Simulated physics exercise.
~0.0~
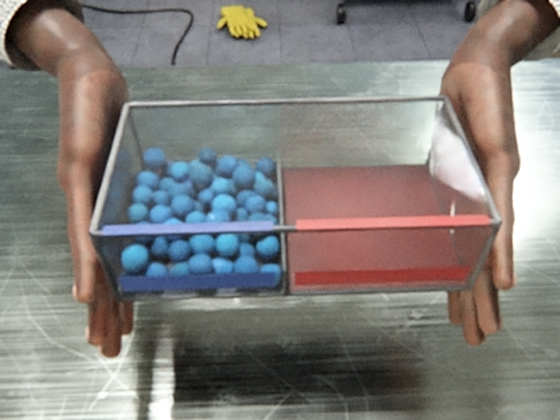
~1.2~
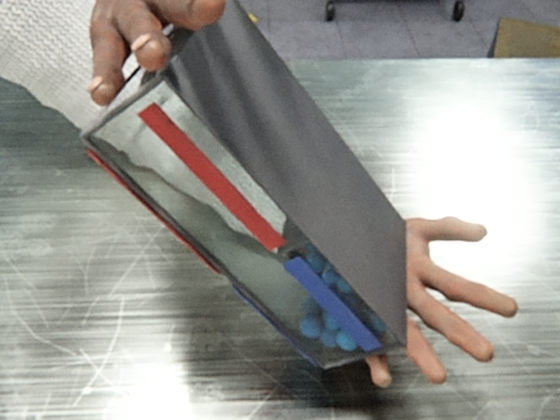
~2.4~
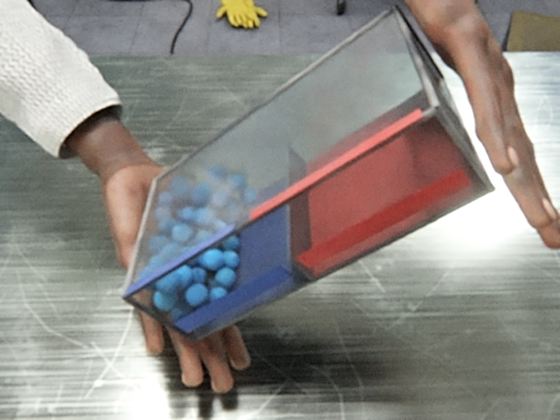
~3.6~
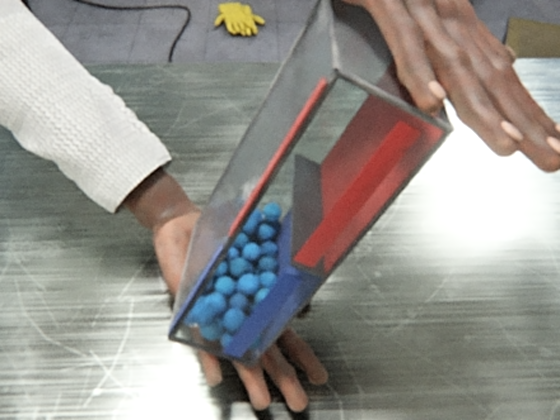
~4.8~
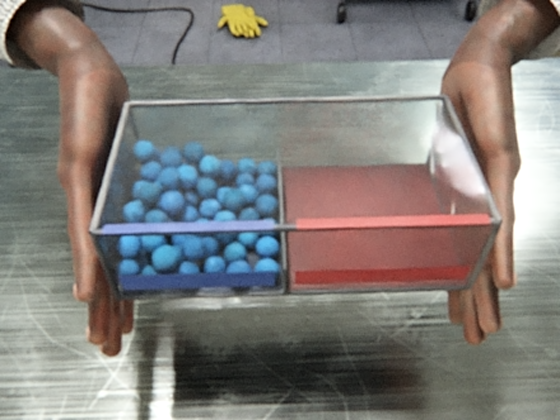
At first, two hands hold a clear, lidded box level above a scratched metal table, with small blue balls filling the blue-marked left section and the red section on the right empty. The hands tip the box steeply, turning it well past upright so its dark underside shows, and the balls gather near the lower end. They then turn it partway back to a gentler slant, before tilting it steeply again, with the balls bunched in the blue section. Finally, the hands bring the box level, and all the balls rest on the blue side, leaving the red side empty.
